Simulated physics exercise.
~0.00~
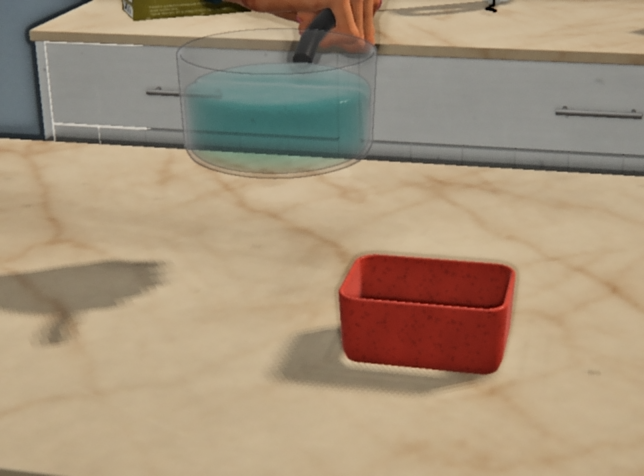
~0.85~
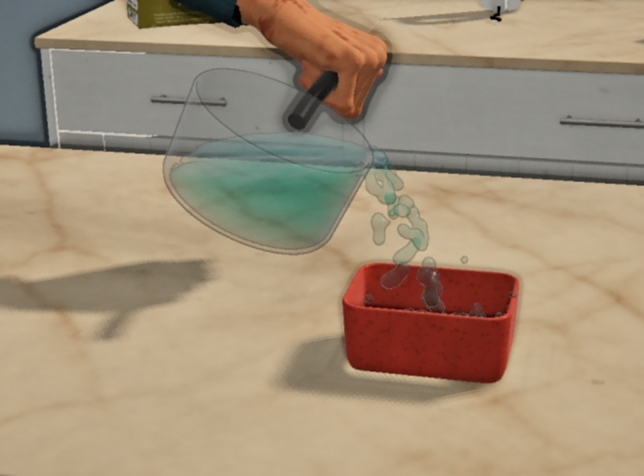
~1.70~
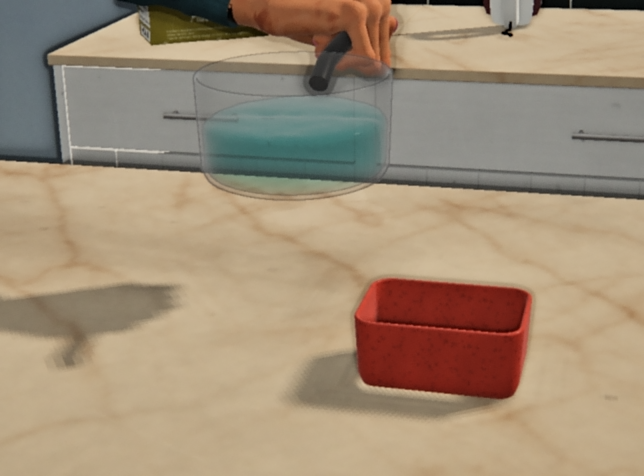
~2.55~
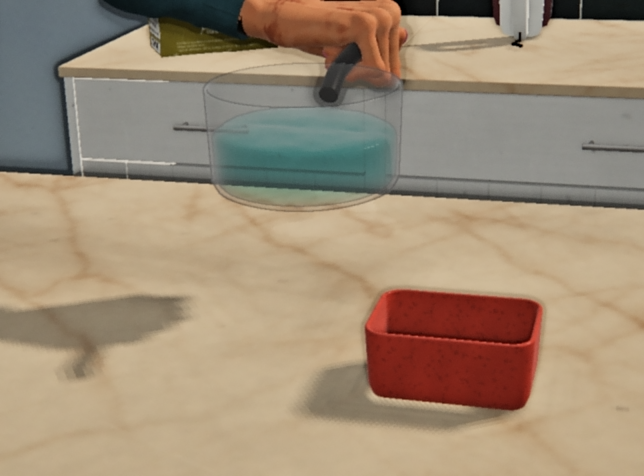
A hand tipping a clear pot of blue-green water rightward, pouring some into a red oblong tub, then righting the pot.
